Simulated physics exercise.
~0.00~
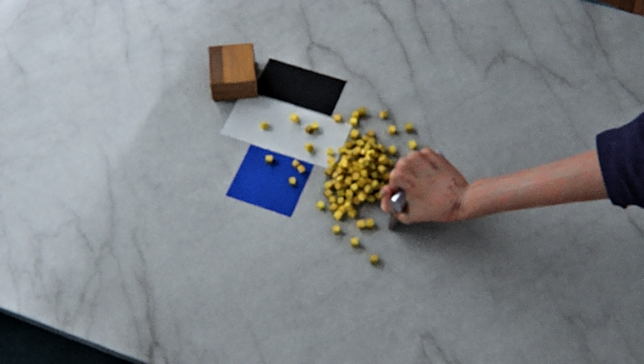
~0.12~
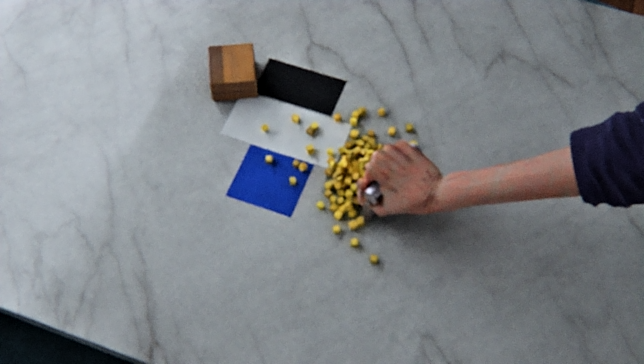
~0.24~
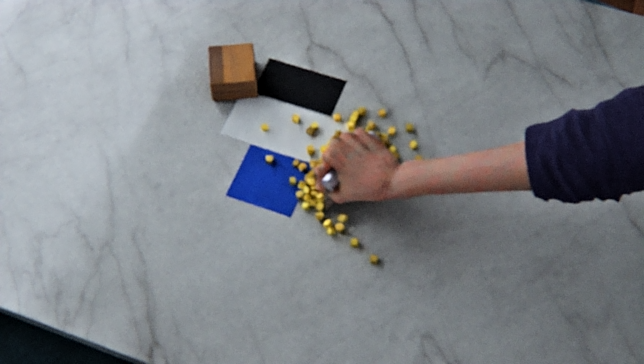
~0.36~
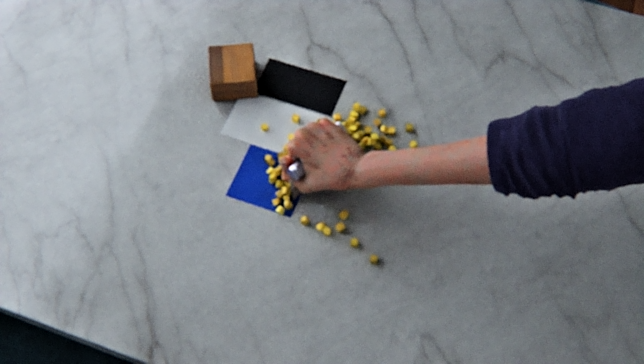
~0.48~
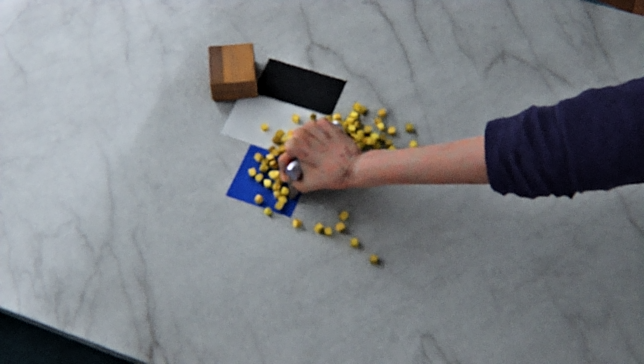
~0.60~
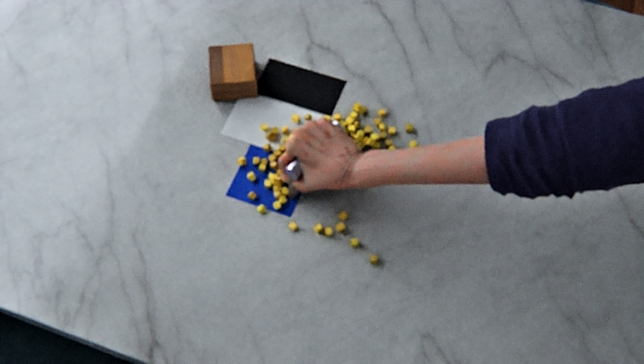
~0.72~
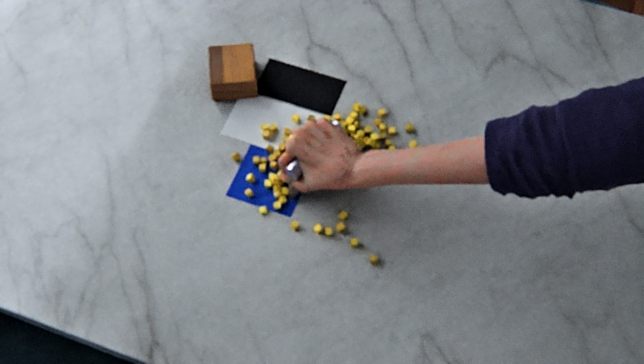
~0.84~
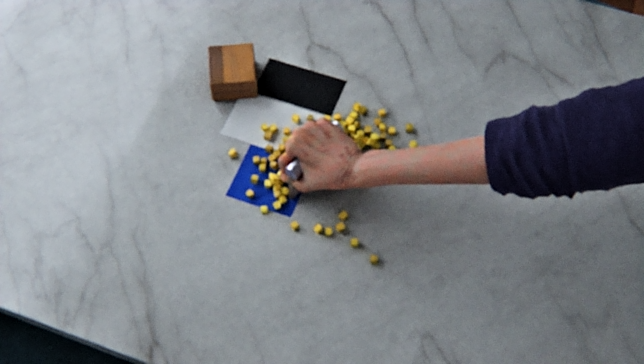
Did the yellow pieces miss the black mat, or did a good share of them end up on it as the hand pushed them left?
They missed the black mat, while a good share of the pieces ended up on the blue mat and on the white mat.
